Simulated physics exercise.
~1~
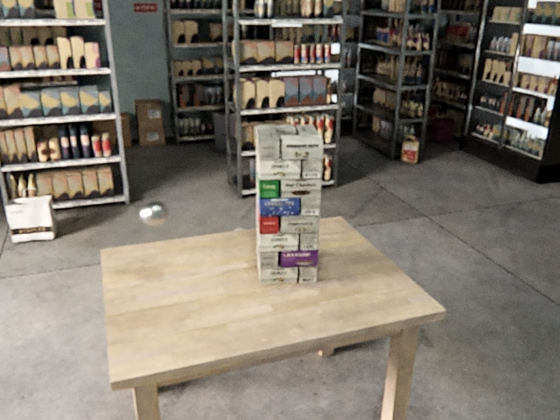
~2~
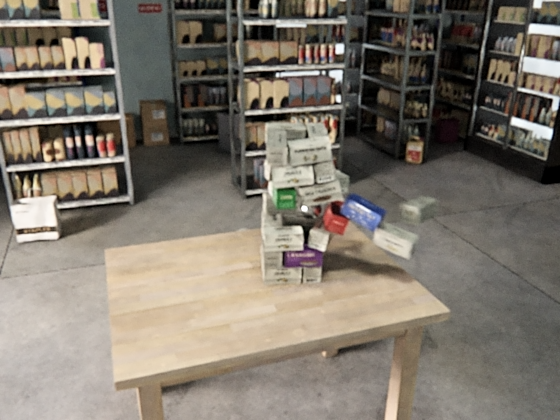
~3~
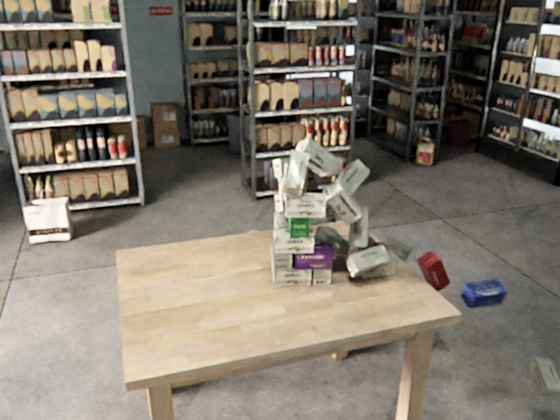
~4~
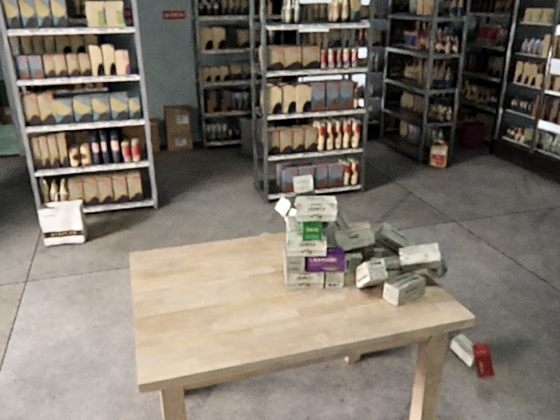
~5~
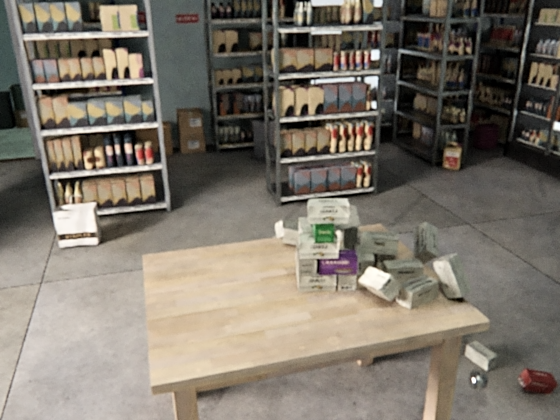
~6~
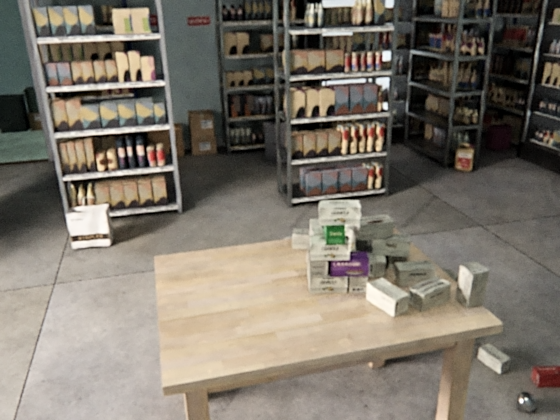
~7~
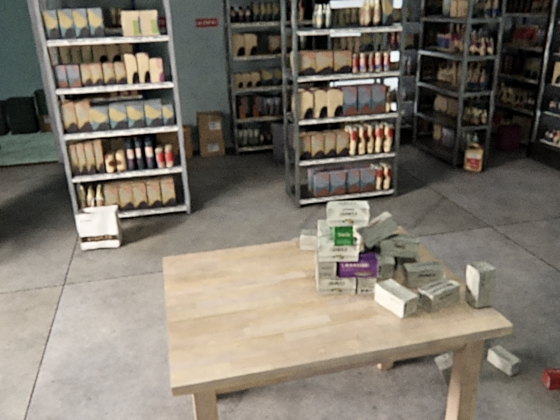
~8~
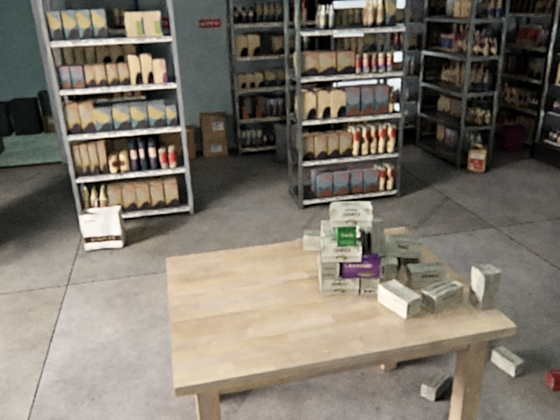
The video shows a chimney of stacked tea packets on a wooden table bursting apart as a steel ball strikes it, scattering pieces to the right. The blue and red packets fall off the table, while the green and purple ones remain in a low, partly collapsed pile.
